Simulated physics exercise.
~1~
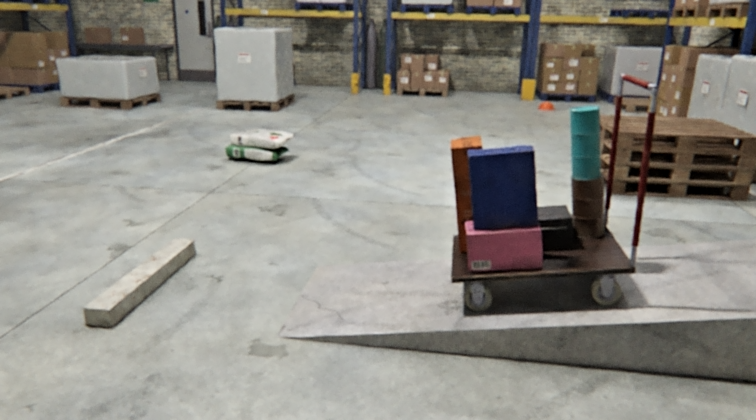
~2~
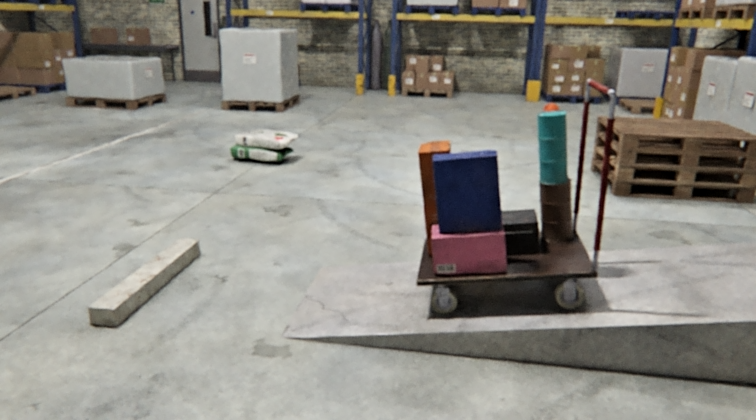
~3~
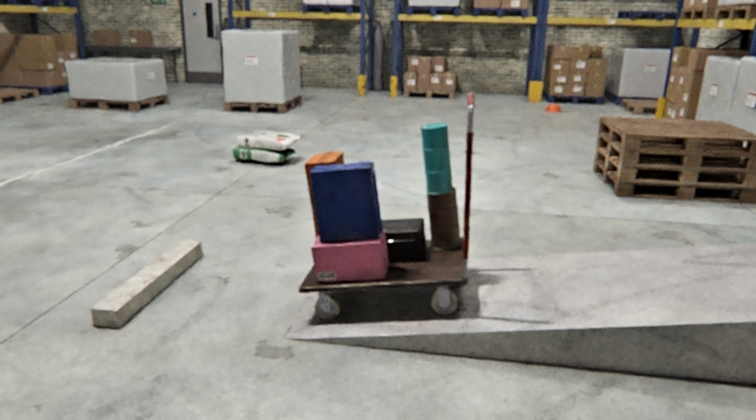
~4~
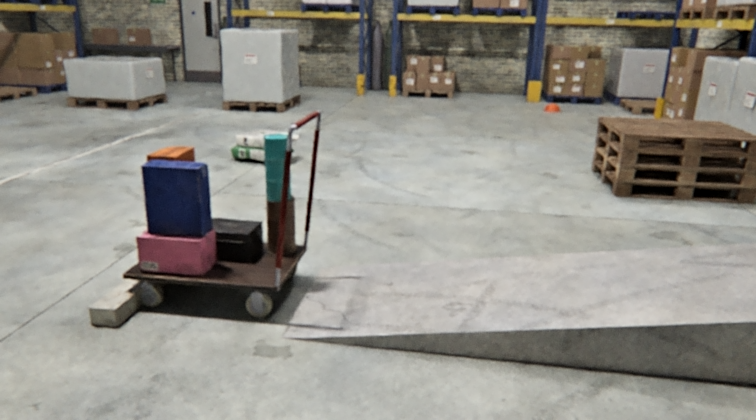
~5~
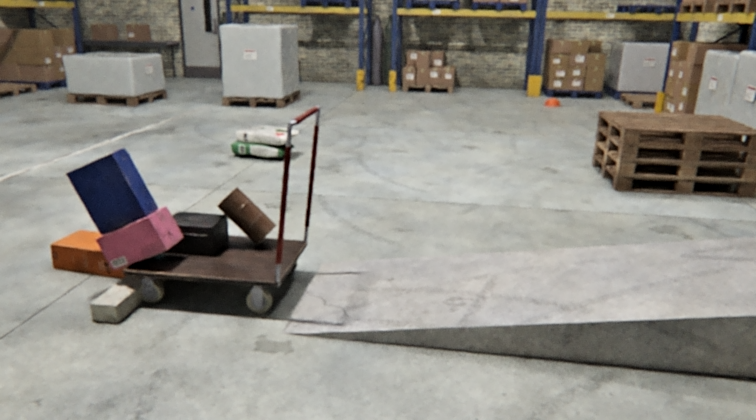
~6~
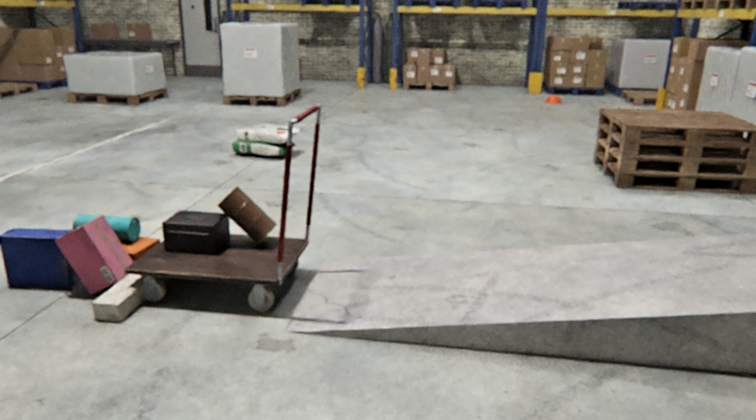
To begin with, a flat trolley loaded with a blue box, a pink parcel, an orange box, a black toolbox and stacked turquoise and brown canisters stands on a low ramp in a warehouse. It rolls left down the slope with nobody holding it, crosses the flat floor and reaches a pale kerb. There it stops, and the orange box goes over the front edge. The blue box and pink parcel tip after it while the brown canister tilts. Finally the blue, pink, orange and turquoise items lie on the floor, leaving the toolbox and slanted brown canister aboard.
